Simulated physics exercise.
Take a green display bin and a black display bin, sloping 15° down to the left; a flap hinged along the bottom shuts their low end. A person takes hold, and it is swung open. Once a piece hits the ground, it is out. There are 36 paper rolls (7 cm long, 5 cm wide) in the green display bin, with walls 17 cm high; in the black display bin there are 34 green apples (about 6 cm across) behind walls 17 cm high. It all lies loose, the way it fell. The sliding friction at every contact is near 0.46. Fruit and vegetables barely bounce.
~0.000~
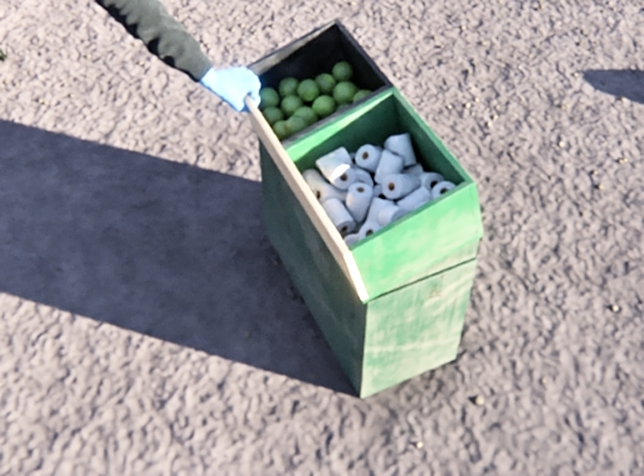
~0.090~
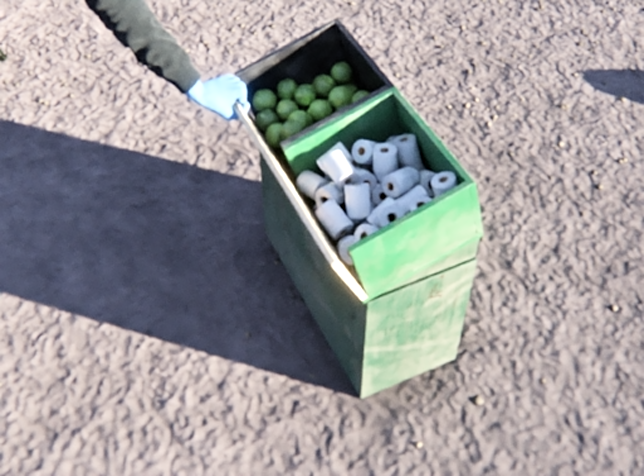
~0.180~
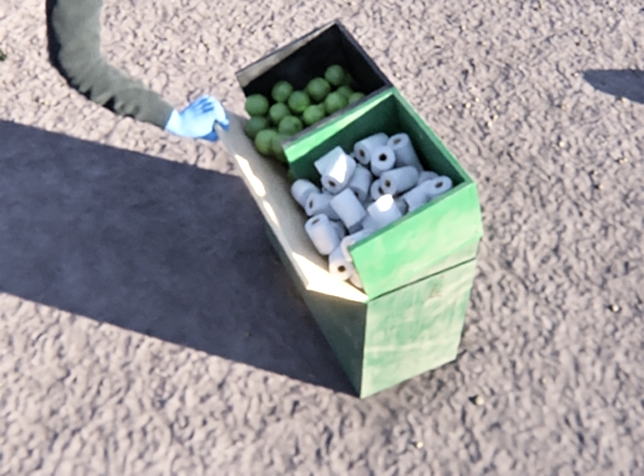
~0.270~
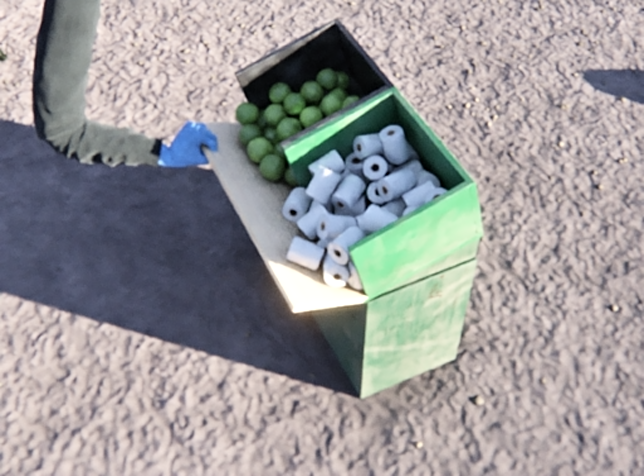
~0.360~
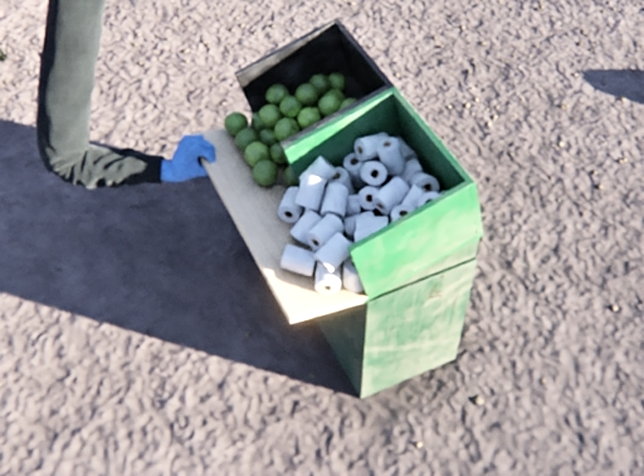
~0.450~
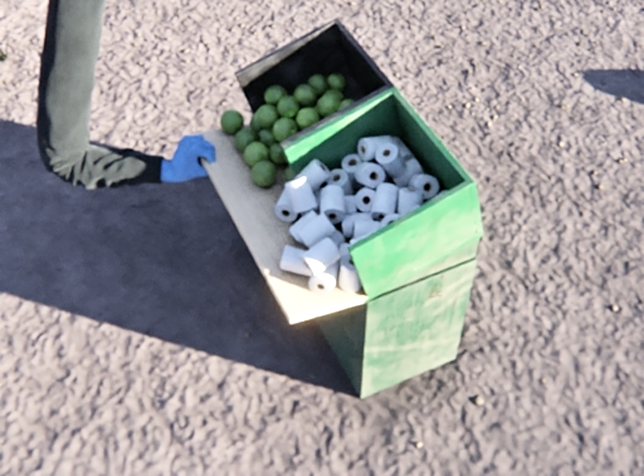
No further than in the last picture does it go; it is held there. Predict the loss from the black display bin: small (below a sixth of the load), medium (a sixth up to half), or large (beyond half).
Small.
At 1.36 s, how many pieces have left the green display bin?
The green display bin is at around 0.
After 0.85 s, the green display bin has all 36 and the black display bin has all 34.
After 1.36 s, the green display bin has all 36 and the black display bin is down by 1 of 34.
After 2.07 s, the green display bin has all 36 and the black display bin is down by 1 of 34.
Final count (at 2.98 s), the green display bin has all 36 and the black display bin is down by 1 of 34. Asked share, 1 of 34, 3 per cent.
